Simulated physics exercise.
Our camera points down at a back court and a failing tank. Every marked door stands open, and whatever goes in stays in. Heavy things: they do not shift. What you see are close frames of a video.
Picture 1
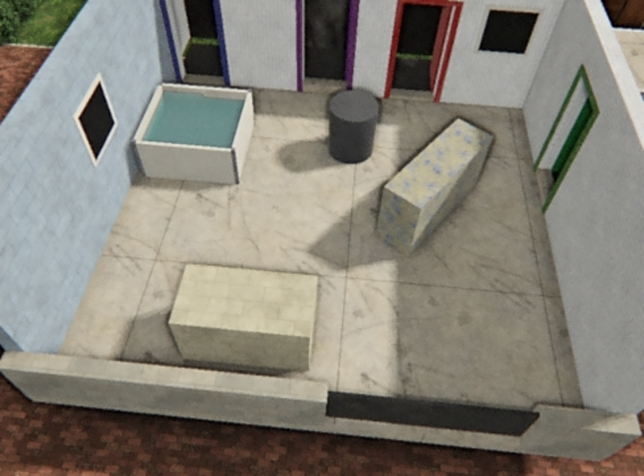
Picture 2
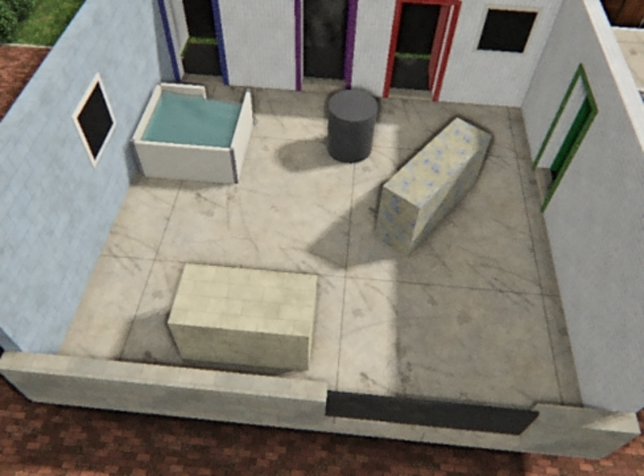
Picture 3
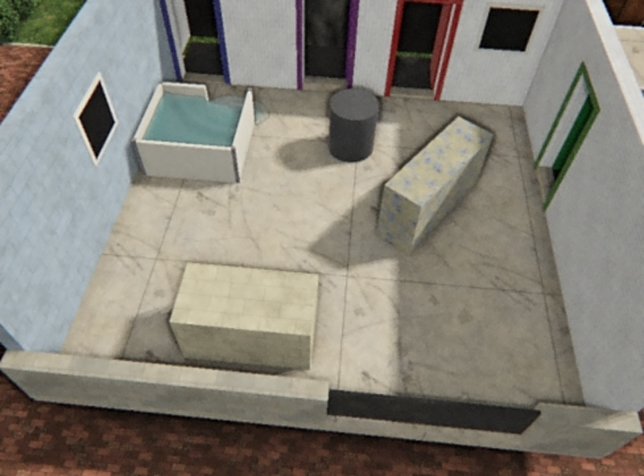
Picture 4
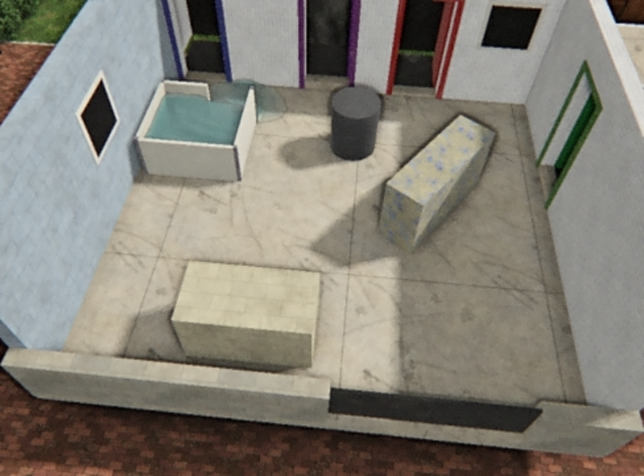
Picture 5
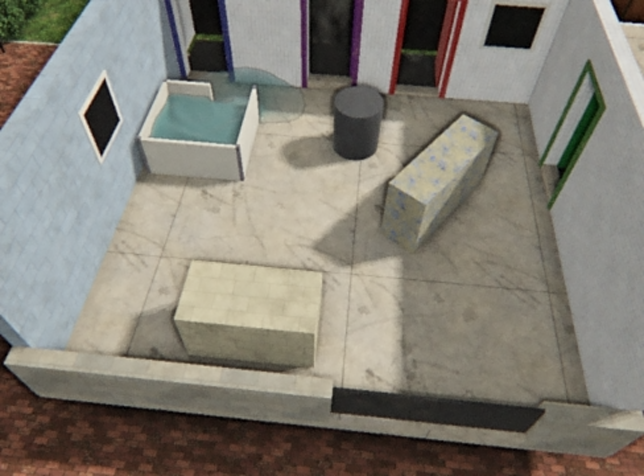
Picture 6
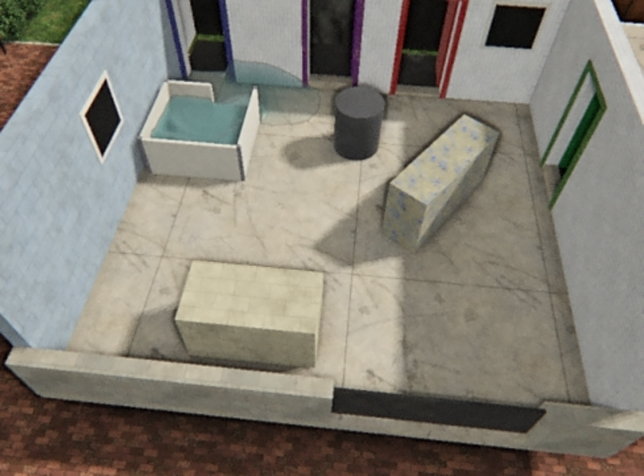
Teal water pouring from the far side of an open white tank and spreading across the pale floor of a walled courtyard.
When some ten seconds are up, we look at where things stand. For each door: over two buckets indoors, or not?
In the end red door: At most two buckets. Blue door: Over two buckets. Green door: At most two buckets. Purple door: At most two buckets.
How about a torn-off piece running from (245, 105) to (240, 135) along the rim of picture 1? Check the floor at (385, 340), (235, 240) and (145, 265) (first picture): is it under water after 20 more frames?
Sequence: Wetted / spared / spared.
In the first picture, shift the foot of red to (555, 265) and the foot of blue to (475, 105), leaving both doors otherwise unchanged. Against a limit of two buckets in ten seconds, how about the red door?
The red one falls short.
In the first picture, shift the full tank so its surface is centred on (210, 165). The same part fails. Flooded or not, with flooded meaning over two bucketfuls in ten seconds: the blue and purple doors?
Short version: Blue ends up above, purple ends up above.
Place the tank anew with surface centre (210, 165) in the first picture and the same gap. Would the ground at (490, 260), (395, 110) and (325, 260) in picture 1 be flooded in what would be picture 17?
Log: No flood; flood; no flood.
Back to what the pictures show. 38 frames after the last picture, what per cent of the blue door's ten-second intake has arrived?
Something like 85 in a hundred.
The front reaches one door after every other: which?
Last comes the green door.
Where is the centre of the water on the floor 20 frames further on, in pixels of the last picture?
Roughly (291, 127).
A moment on, water covers 10 % of the floor; the red door not reached, the blue door over two buckets in, the green door not reached, the purple door wet at the sill, nothing in.
Next, water covers 20 % of the floor; the red door wet at the sill, nothing in, the blue door far over two buckets in, the green door not reached, the purple door wet at the sill, nothing in.
Then, water covers 35 % of the floor; the red door wet at the sill, nothing in, the blue door far over two buckets in, the green door wet at the sill, nothing in, the purple door wet at the sill, nothing in.
Later, water covers 50 % of the floor; the red door wet at the sill, nothing in, the blue door far over two buckets in, the green door wet at the sill, nothing in, the purple door wet at the sill, nothing in.
In the end, water covers 85 % of the floor; the red door wet at the sill, nothing in, the blue door far over two buckets in, the green door wet at the sill, nothing in, the purple door wet at the sill, nothing in.
